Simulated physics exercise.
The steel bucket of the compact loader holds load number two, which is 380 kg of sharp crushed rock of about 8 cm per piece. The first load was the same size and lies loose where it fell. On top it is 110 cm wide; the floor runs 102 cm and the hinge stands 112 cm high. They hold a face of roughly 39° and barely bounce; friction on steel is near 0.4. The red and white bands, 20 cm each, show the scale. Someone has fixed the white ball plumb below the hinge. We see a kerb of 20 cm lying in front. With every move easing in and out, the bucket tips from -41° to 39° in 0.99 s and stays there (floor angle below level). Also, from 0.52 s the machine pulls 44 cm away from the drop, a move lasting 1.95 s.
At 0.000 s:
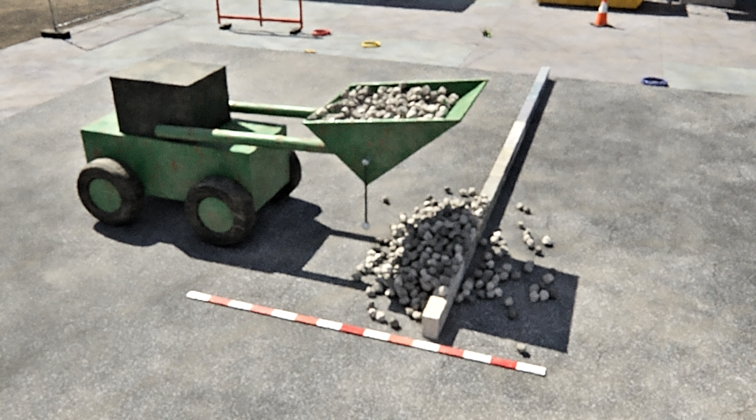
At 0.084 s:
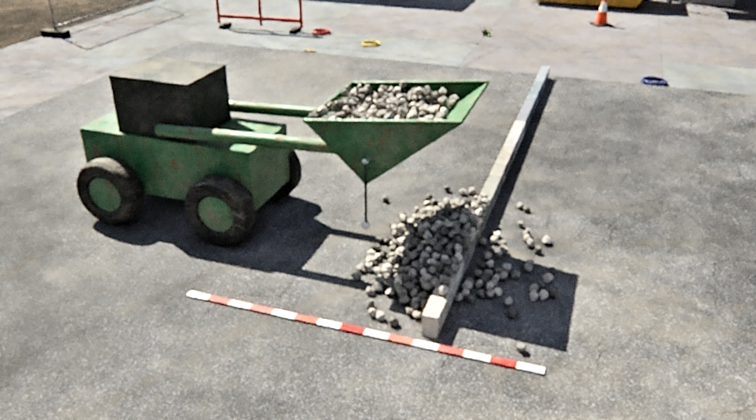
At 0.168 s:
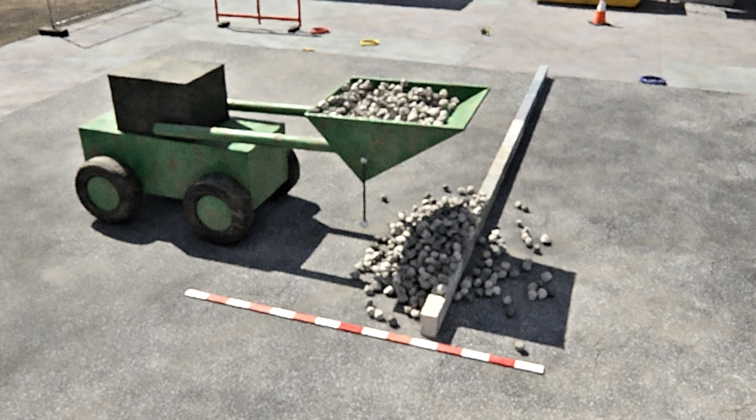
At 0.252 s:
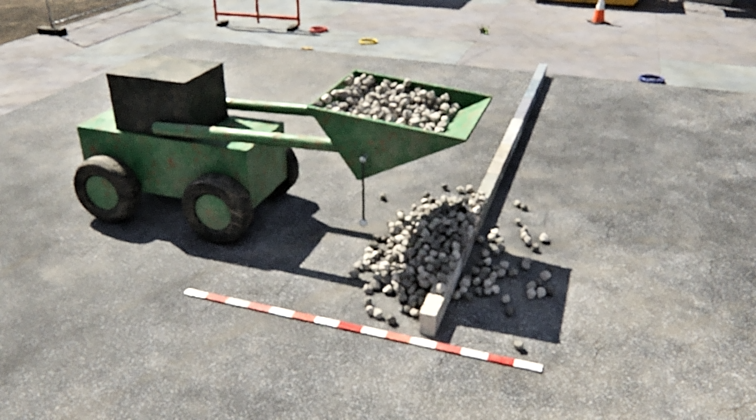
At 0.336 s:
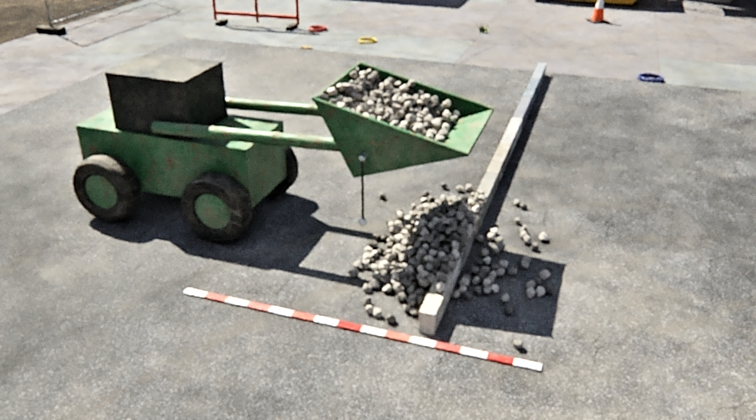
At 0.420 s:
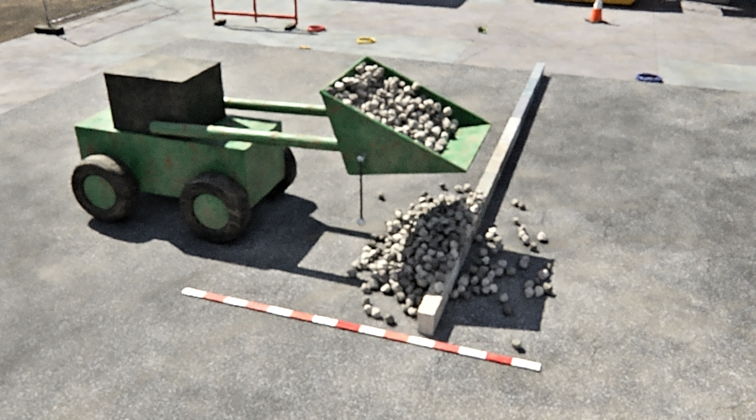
At first, a green loader holds a bucket of grey stones nearly level above a loose pile heaped against a kerb. The bucket then tilts steadily forward, its right lip lowering and its back edge rising, while the stones shift inside and the pile below stays put.
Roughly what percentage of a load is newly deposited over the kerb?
Around 40 per cent of a load is newly deposited there.
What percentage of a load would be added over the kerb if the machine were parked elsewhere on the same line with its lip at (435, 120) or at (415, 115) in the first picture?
Roughly 15 and 0 per cent, in that order.
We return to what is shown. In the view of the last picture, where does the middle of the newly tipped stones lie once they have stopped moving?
Roughly at pixel (445, 238).
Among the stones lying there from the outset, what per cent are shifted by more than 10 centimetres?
Roughly 5 percent.
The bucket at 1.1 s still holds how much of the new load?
85 % still inside.
After 0.7 s the floor is at 26°; in per cent of one load, 100 in the bucket, 91 on this side of the kerb, 9 over the kerb; the foremost stones are at (536, 290).
After 1.1 s the floor is at 39°; in per cent of one load, 83 in the bucket, 108 on this side of the kerb, 9 over the kerb; the foremost stones are at (536, 290).
After 2.9 s the floor is at 39°; in per cent of one load, 0 in the bucket, 151 on this side of the kerb, 49 over the kerb; the foremost stones are at (597, 280).
After 5.6 s the floor is at 39°; in per cent of one load, 0 in the bucket, 151 on this side of the kerb, 49 over the kerb; the foremost stones are at (597, 280). Net gain over the kerb, 40.
